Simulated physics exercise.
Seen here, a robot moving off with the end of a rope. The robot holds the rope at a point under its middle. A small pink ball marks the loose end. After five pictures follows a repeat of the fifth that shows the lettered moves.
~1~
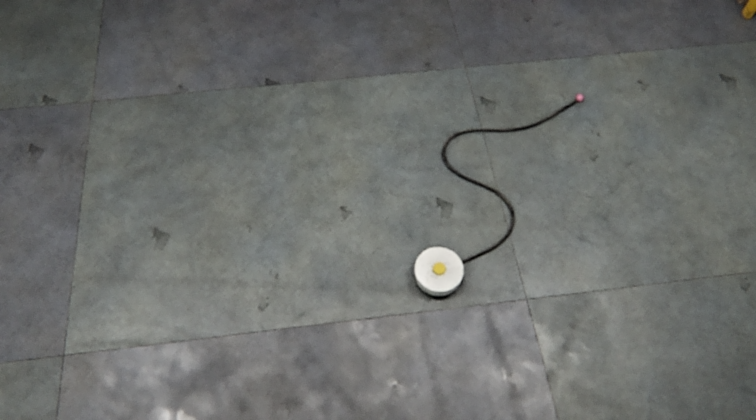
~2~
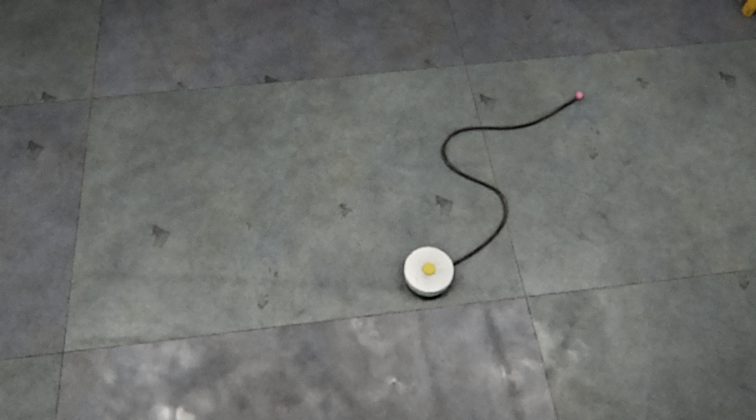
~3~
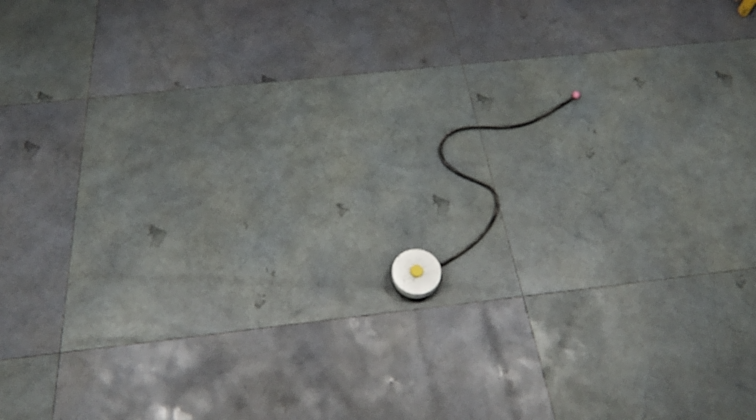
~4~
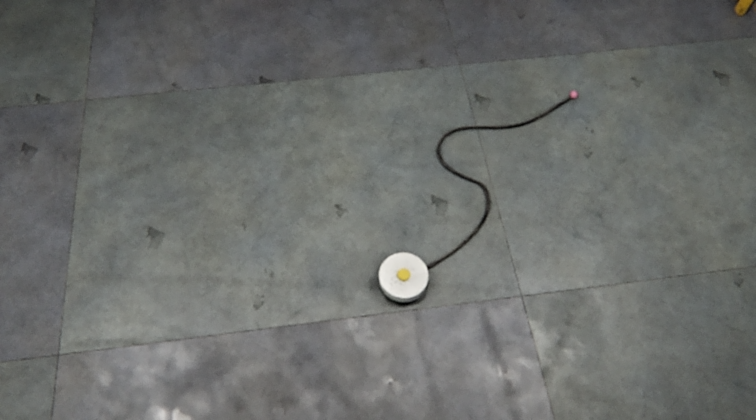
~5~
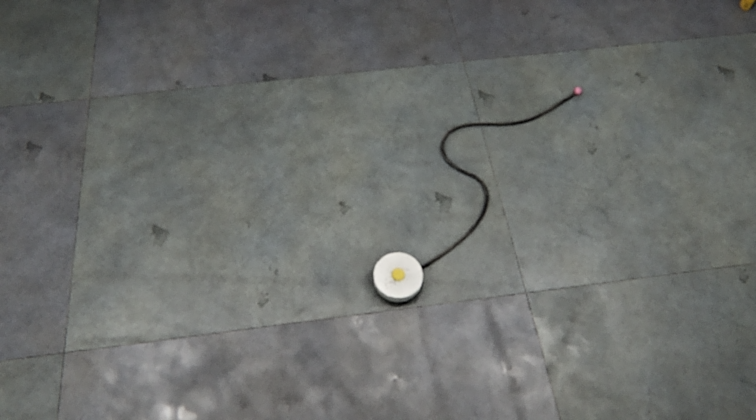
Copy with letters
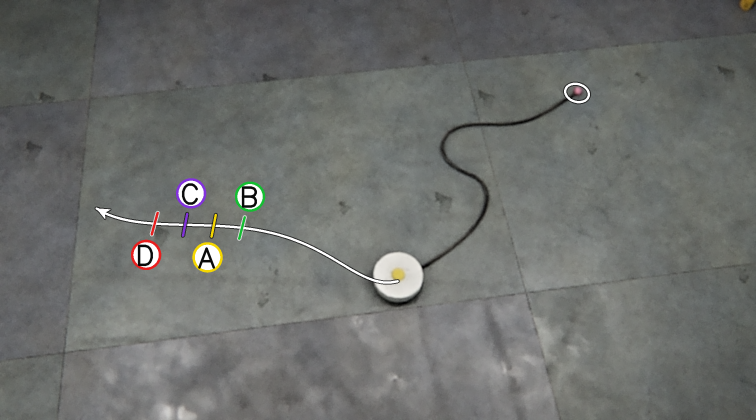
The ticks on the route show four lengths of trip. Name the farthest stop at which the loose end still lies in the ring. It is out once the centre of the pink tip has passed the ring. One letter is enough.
All is well up to B.
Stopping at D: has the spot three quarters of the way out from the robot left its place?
Yes.
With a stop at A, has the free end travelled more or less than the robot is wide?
By then, less.
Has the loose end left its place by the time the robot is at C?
Yes.
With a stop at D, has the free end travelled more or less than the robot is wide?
By then, more.
On the marked copy, A at (214, 226); B at (242, 228); C at (185, 225); D at (155, 224); the ring at (577, 93); the route from (398, 281) via (250, 229) to (96, 208).
With B. Early on, robot (341, 260), middle of the rope (445, 157), free end (578, 91).
Further on, robot (289, 234), middle of the rope (446, 159), free end (578, 91).
At the end, robot (241, 224), middle of the rope (428, 166), free end (576, 92); the free end is still in its ring.
As for the rest, A drags the free end to (561, 101); C drags the free end to (542, 110); D drags the free end to (521, 119).
